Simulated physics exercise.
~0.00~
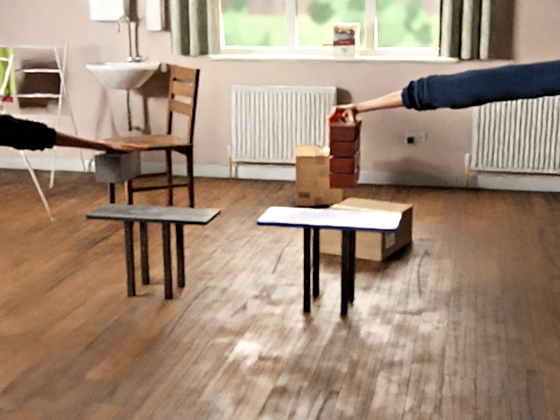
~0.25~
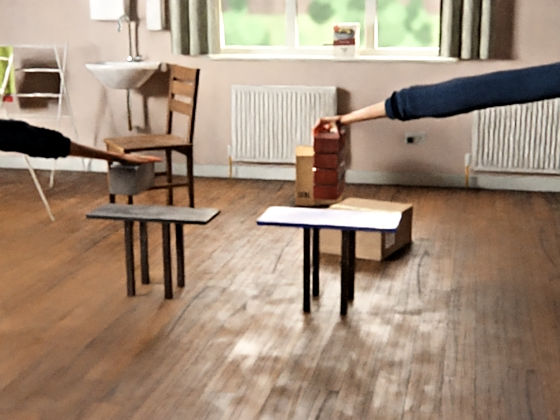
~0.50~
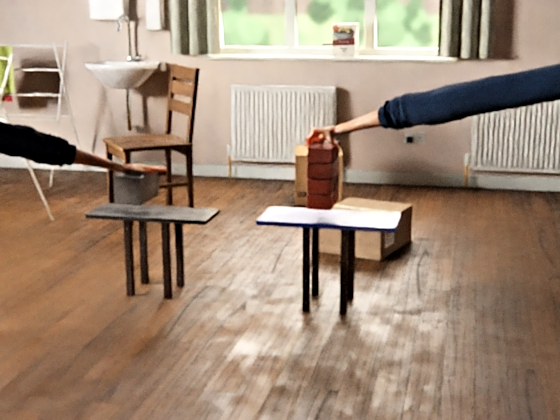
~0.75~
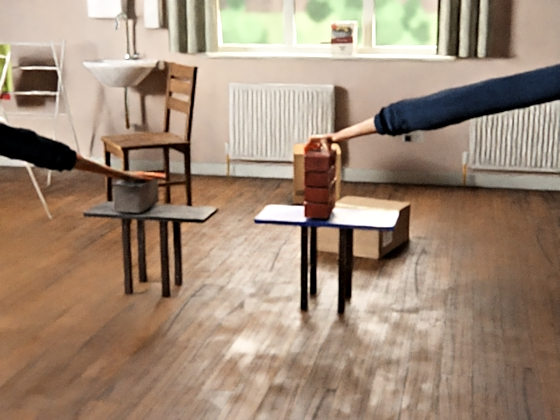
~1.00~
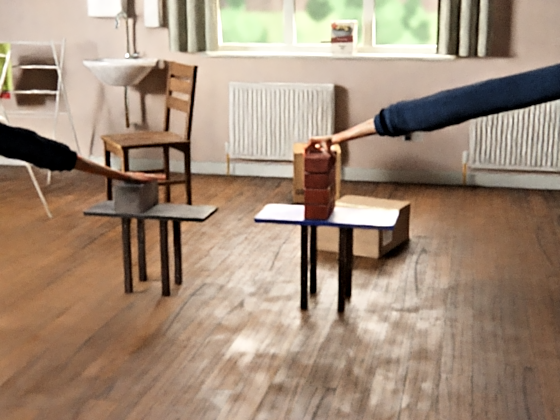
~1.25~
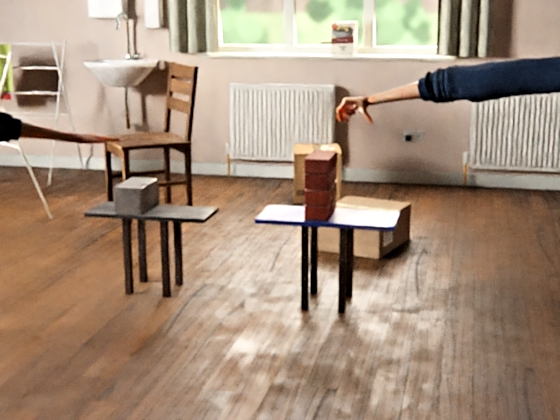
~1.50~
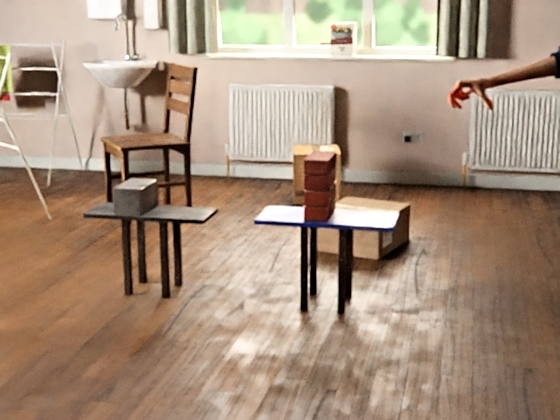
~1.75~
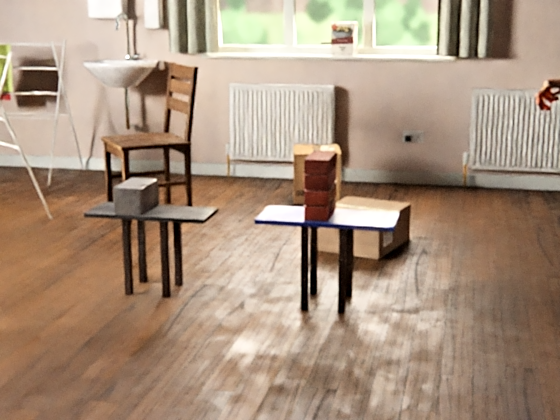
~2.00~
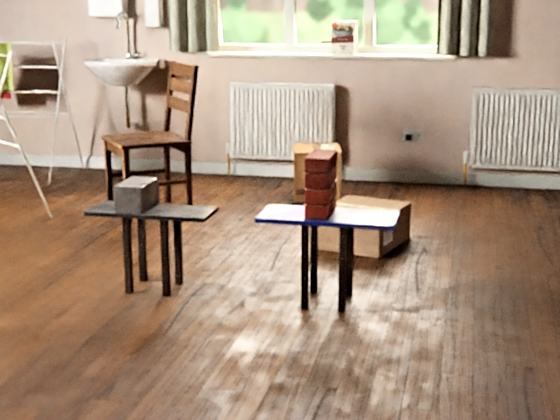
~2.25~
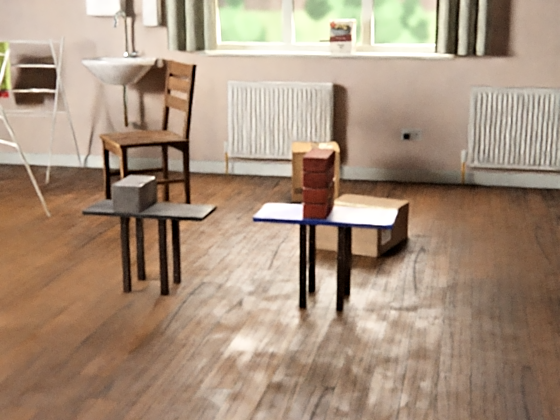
In a room with worn wooden floorboards, seen from the front by a slightly swaying camera, two slim tables stand side by side, a dark one on the left and a white-topped one with a blue edge on the right. Behind them are a wooden chair, a sink, radiators and cardboard boxes. Dark-sleeved arms reach in from both sides, lowering a grey block on the left and a stack of red bricks on the right. Both loads settle on the tabletops, and the hands let go and withdraw. The tables stay upright and steady, still holding their loads.
